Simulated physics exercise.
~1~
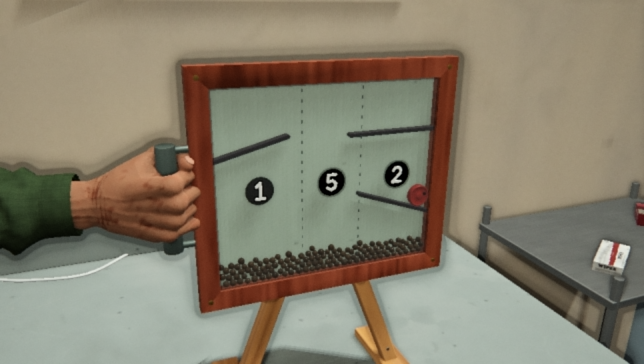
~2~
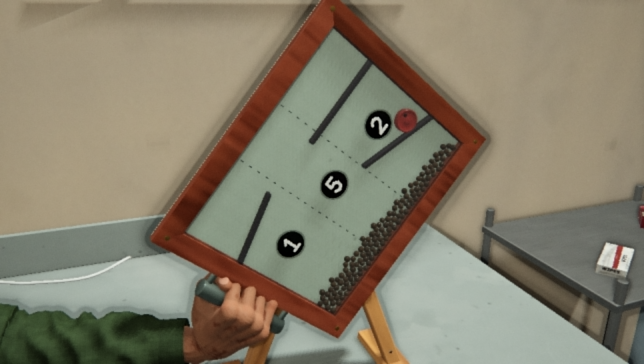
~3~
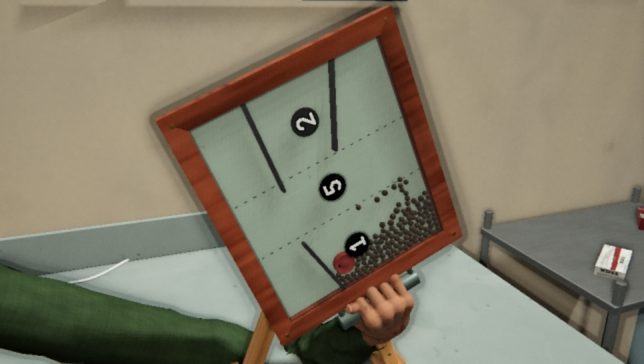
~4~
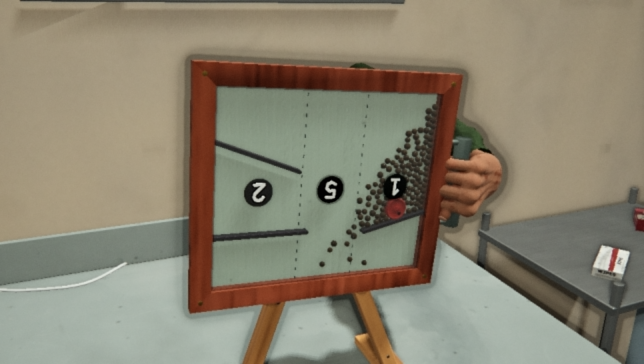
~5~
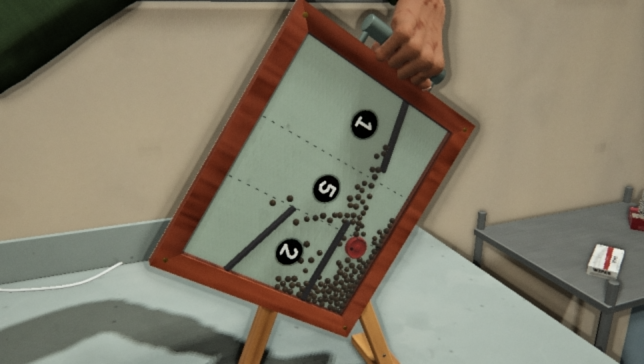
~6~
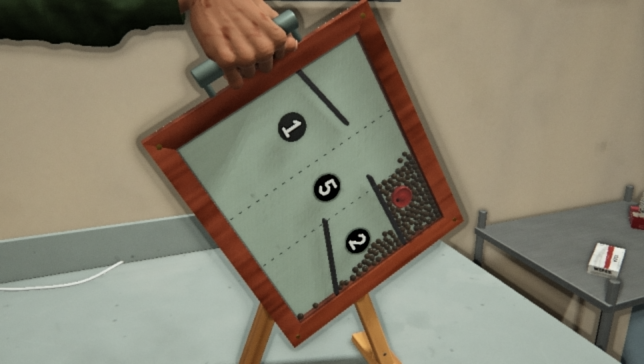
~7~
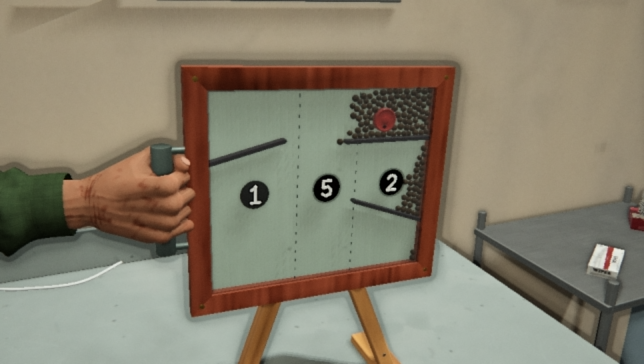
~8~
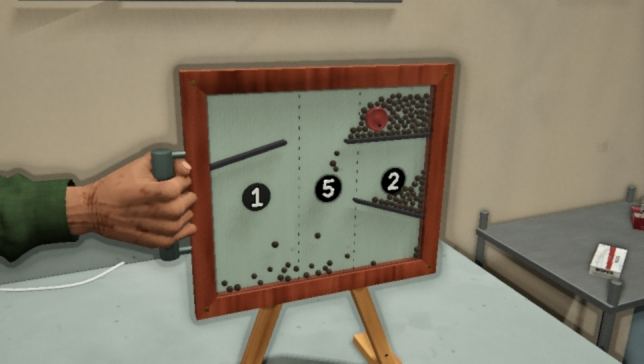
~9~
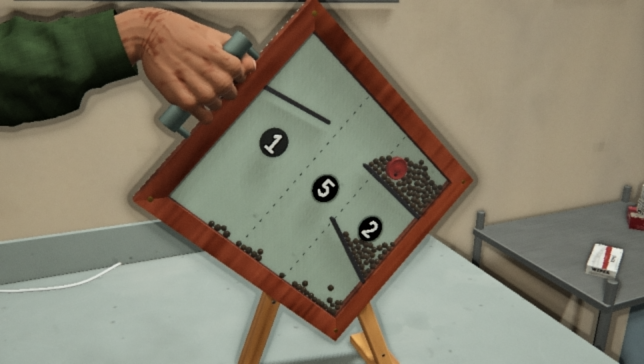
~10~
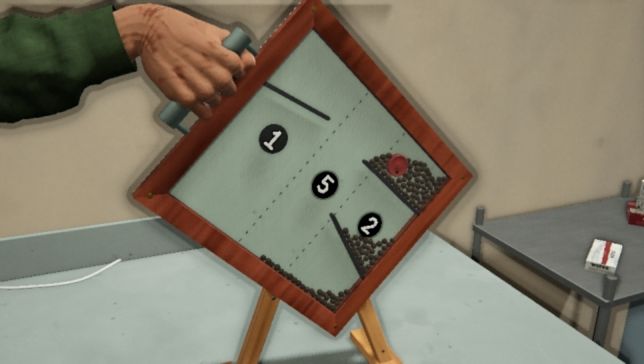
In a plain room, a hand turns a framed see-through box of small dark pills and a red disc anticlockwise through a full circle, then tips it partway back, leaving most pills and the disc lodged behind the bars in the strip marked two.
